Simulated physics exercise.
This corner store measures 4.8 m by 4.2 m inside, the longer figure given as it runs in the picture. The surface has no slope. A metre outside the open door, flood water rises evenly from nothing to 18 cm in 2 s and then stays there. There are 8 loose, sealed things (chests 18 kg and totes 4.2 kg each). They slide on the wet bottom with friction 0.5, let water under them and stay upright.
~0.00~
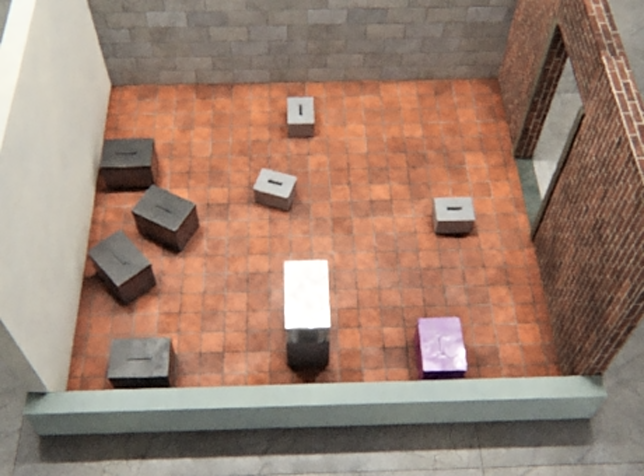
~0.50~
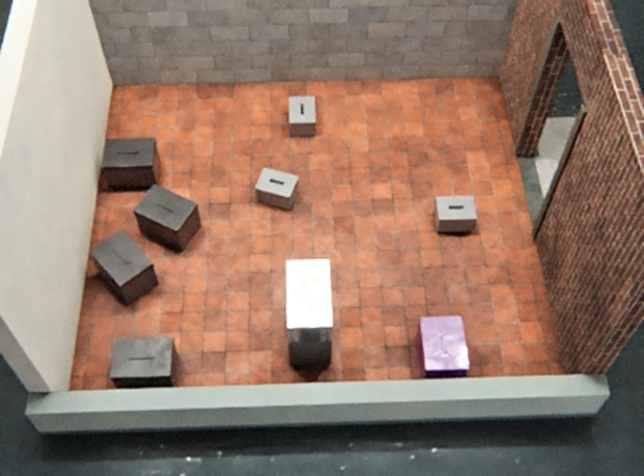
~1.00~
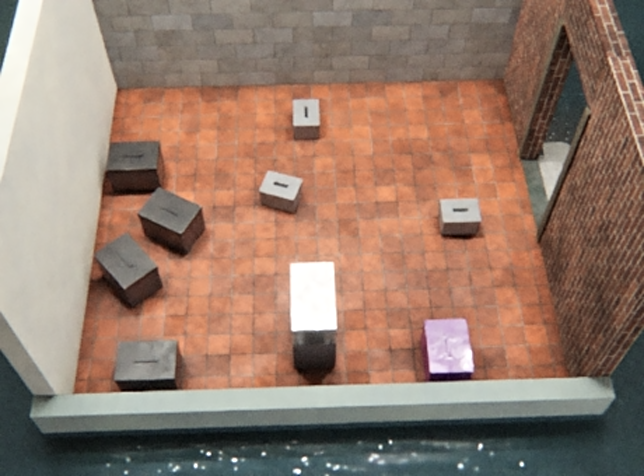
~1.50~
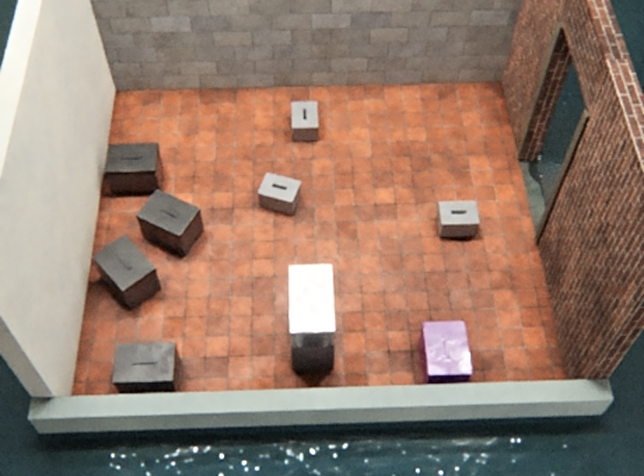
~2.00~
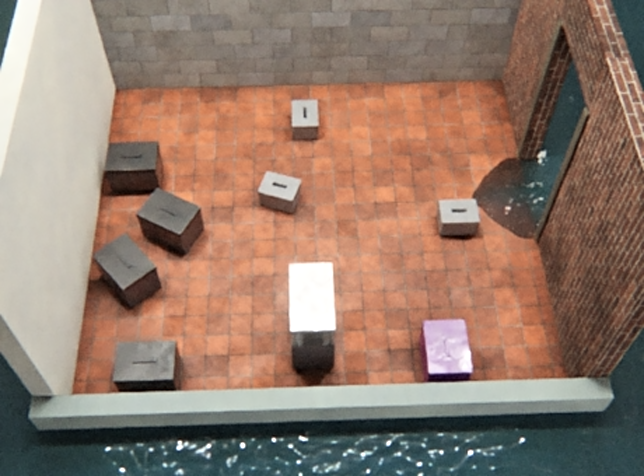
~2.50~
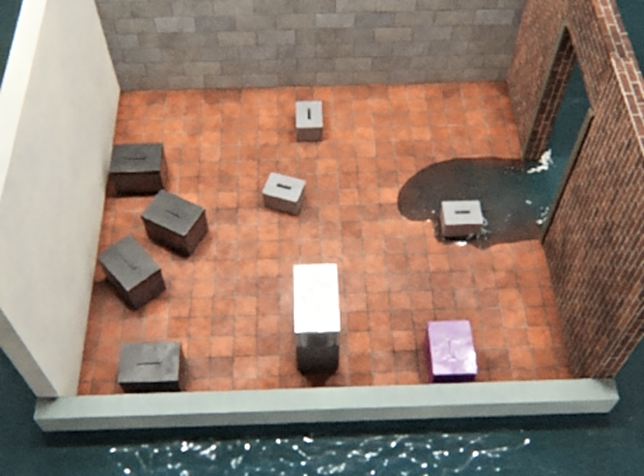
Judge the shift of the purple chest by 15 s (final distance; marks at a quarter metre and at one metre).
The purple chest stays put.
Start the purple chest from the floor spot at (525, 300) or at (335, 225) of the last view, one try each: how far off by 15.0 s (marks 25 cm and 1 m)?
In that order: It holds its place; it gets carried off.
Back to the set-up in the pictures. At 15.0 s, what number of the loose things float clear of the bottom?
7 of them.
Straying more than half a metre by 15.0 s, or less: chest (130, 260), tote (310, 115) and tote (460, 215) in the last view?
In that order: Under, over, past it.
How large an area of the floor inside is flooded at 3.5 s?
About 6.5 m2.
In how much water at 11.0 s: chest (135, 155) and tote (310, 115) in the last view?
About 9 and 9 cm.
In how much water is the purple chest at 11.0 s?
Roughly 4 cm.
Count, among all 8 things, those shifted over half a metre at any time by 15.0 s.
That makes 6.
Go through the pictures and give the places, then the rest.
The purple chest at (442, 344), on the bottom; water covers 0.0 m2; 0 of 8 have shifted, in the first picture.
The purple chest at (444, 343) rests on the ground; water covers 0.0 m2; 0 of 8 have shifted, in the second picture.
The purple chest at (449, 345), on the bottom; 0.0 m2 under water; 0 of 8 have shifted, in the third picture.
The purple chest at (447, 348), on the bottom; 0.0 m2 under water; 0 of 8 have shifted, in the fourth picture.
The purple chest at (447, 346) rests on the ground; water covers 0.4 m2; 0 of 8 have shifted, in the fifth picture.
The purple chest at (452, 347) rests on the ground; water covers 1.3 m2; 0 of 8 have shifted, in the sixth picture.
After 3.5 s the purple chest is near (452, 347), 0.0 m from its start, aground; 0 afloat.
After 6.8 s the purple chest is near (452, 347), 0.0 m from its start, aground; 2 afloat.
After 11.0 s the purple chest is near (452, 347), 0.0 m from its start, aground; 6 afloat.
After 15.0 s the purple chest is near (456, 346), 0.0 m from its start, aground; 7 afloat.
